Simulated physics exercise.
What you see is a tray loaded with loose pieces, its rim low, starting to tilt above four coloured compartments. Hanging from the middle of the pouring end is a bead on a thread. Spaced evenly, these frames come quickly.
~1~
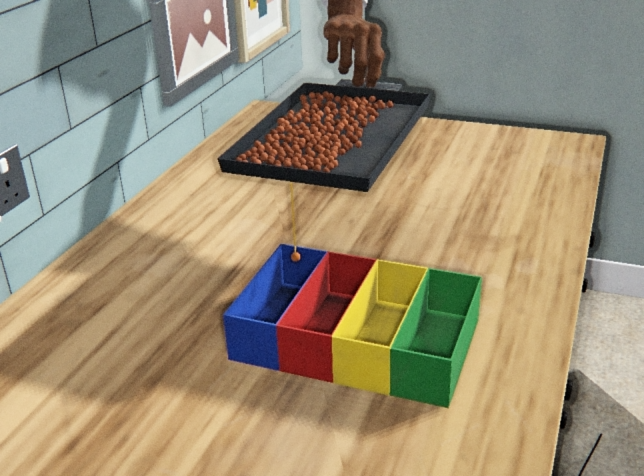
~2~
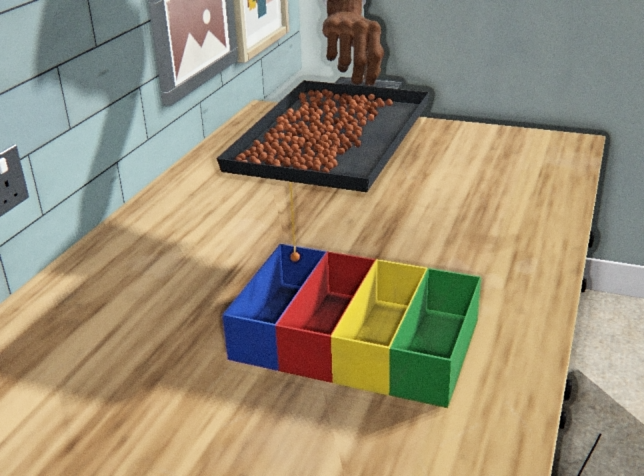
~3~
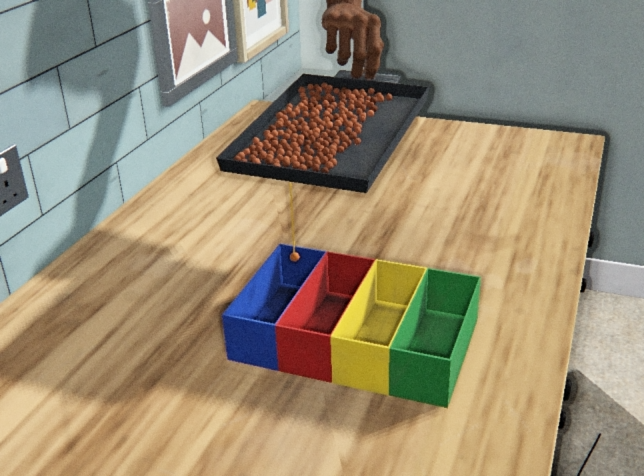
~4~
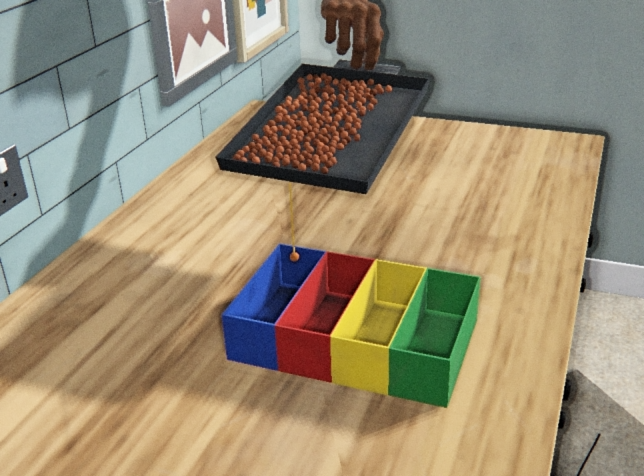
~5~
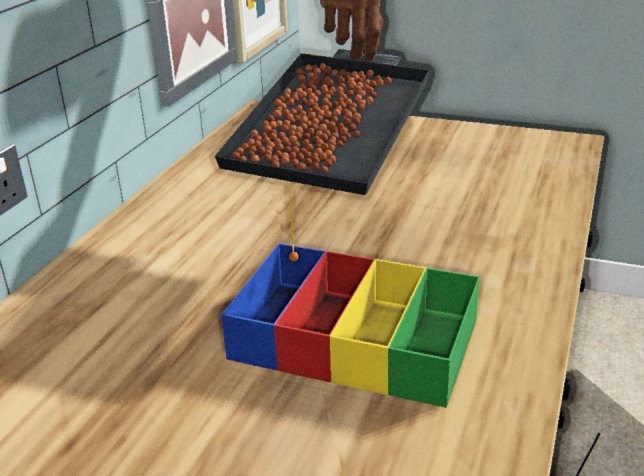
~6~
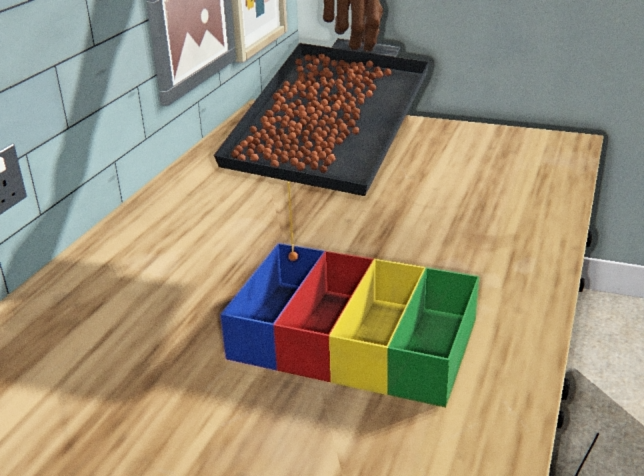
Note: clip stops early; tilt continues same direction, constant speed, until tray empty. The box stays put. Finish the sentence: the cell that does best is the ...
... Red cell.
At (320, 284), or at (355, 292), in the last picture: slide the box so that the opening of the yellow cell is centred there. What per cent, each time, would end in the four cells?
100 and 100 in a hundred, in turn.
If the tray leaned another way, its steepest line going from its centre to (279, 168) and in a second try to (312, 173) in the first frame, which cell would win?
The blue cell, then the blue cell.
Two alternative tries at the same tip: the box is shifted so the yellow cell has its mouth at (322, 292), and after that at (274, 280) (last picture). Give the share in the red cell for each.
The first position comes out at 20 per cent, the other at 0 per cent.
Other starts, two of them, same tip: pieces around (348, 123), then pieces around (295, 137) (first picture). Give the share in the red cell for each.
First case: Some 60 %; second case: Some 50 %.
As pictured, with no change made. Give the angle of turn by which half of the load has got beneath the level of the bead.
That happens at close to 110 degrees.
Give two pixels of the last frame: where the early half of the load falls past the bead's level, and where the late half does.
Around (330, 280), followed by around (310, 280).
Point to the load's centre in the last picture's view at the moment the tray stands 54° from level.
The middle of the pieces shows up near (318, 143).
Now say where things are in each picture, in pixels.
Corners of the pouring end at (221, 158) and (367, 177), level; middle of the load at (314, 131), clay pellets; bead on its thread at (296, 257); blue cell at (252, 338); red cell at (305, 349); yellow cell at (361, 361); green cell at (420, 373), in the first picture.
Corners of the pouring end at (220, 157) and (367, 177), level; middle of the load at (314, 129), in the second picture.
Corners of the pouring end at (220, 157) and (366, 178), tipped barely, lowest at the right corner; middle of the load at (313, 126), in the third picture.
Corners of the pouring end at (219, 156) and (366, 180), tipped a little, lowest at the right corner; middle of the load at (313, 121), in the fourth picture.
Corners of the pouring end at (218, 155) and (365, 181), tipped a little, lowest at the right corner; middle of the load at (312, 116), in the fifth picture.
Corners of the pouring end at (217, 154) and (365, 183), tipped a little, lowest at the right corner; middle of the load at (311, 111); blue cell at (249, 338); red cell at (303, 349); yellow cell at (359, 360); green cell at (418, 373), in the sixth picture.
Soon after the last picture, tray tipped steeply; nearly all on the tray; a stray few falling or outside the box.
A little later, tray tipped right over; nearly all on the tray; a stray few in the yellow cell; a stray few in the red cell; a stray few falling or outside the box.
Later still, tray tipped past a quarter turn; about two thirds in the red cell; about a quarter in the blue cell; a small part in the yellow cell; a stray few falling or outside the box.
At rest, tray tipped past a quarter turn; about two thirds in the red cell; about a quarter in the blue cell; a small part in the yellow cell; none in the green cell; a stray few outside the box.
